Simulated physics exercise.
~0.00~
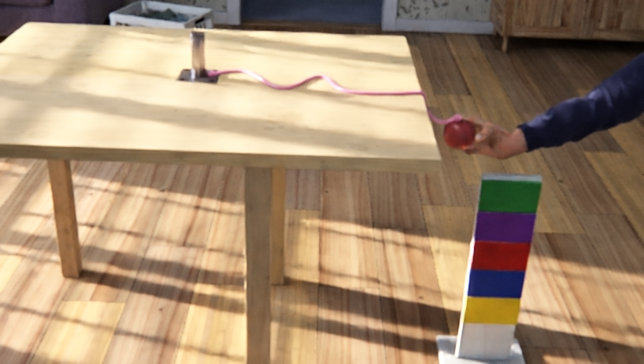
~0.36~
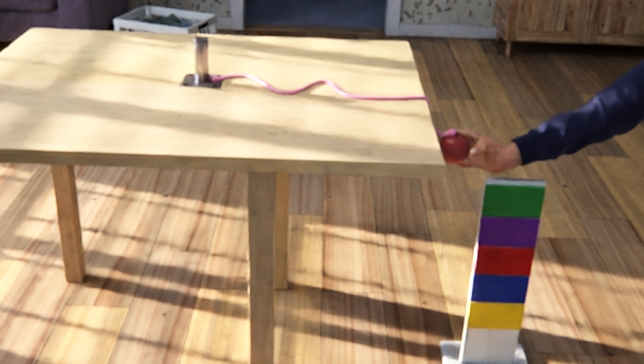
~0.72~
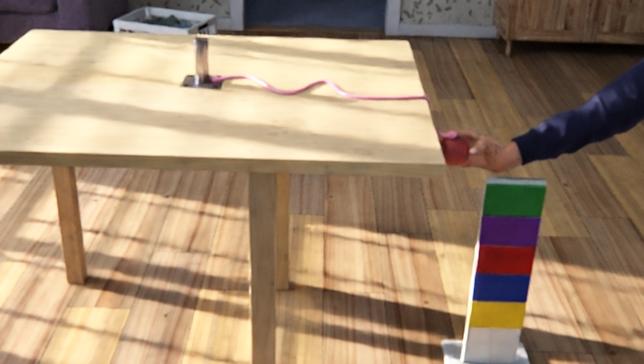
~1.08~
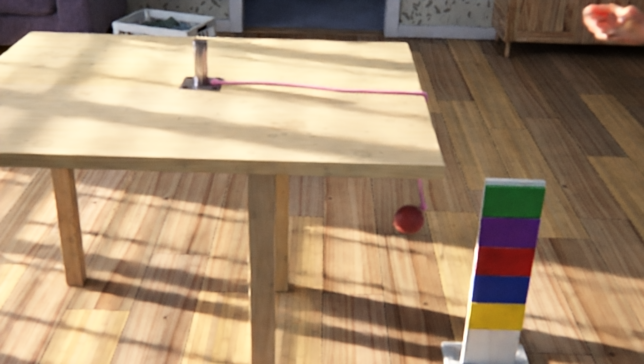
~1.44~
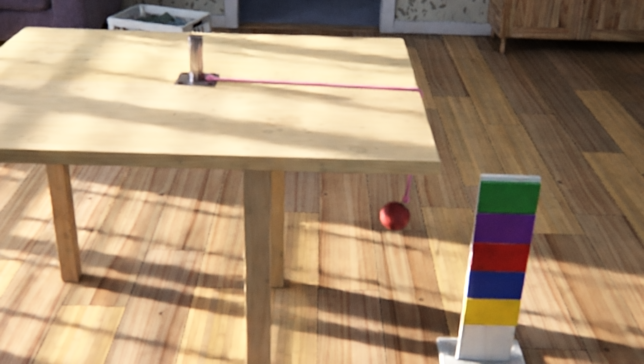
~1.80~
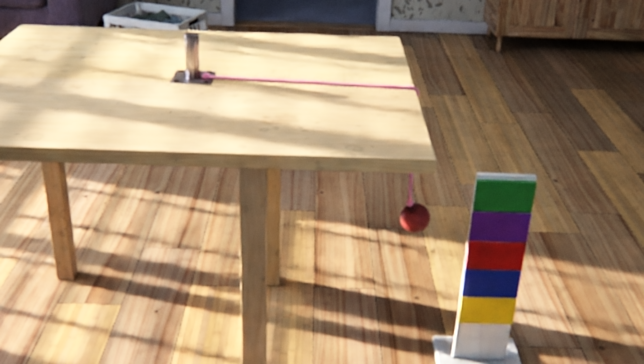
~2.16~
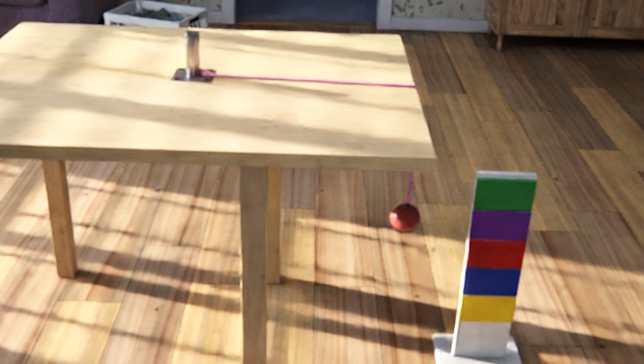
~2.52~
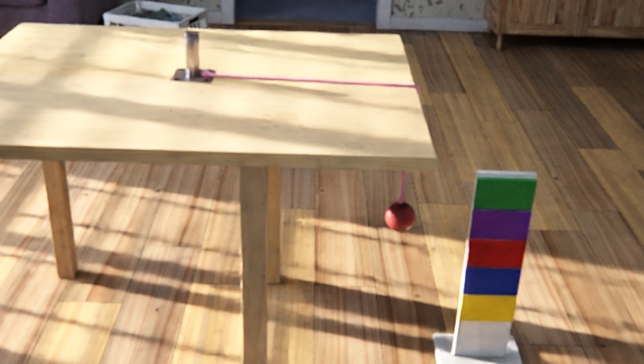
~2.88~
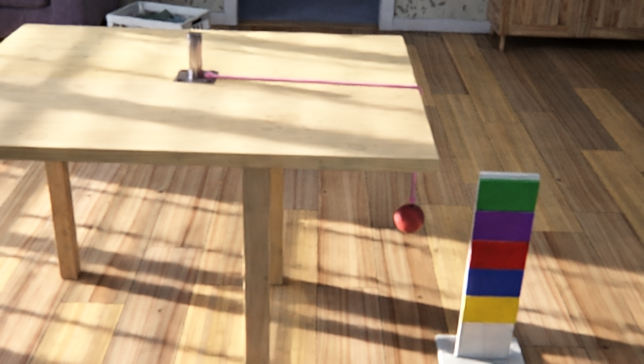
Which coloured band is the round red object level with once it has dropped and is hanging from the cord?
It hangs with its centre level with the purple band.
At first, a hand holds a small, round red object just off the right edge of a wooden table, with a pink cord running slackly from it to a metal post on the tabletop. The hand lowers it slightly beside the table edge, above a standing scale of coloured bands. Then the fingers let go, the hand draws back, and the object drops until the cord pulls straight. It swings a little left and right below the edge while the scale stays put. In the end it hangs from the cord, level with the purple band.
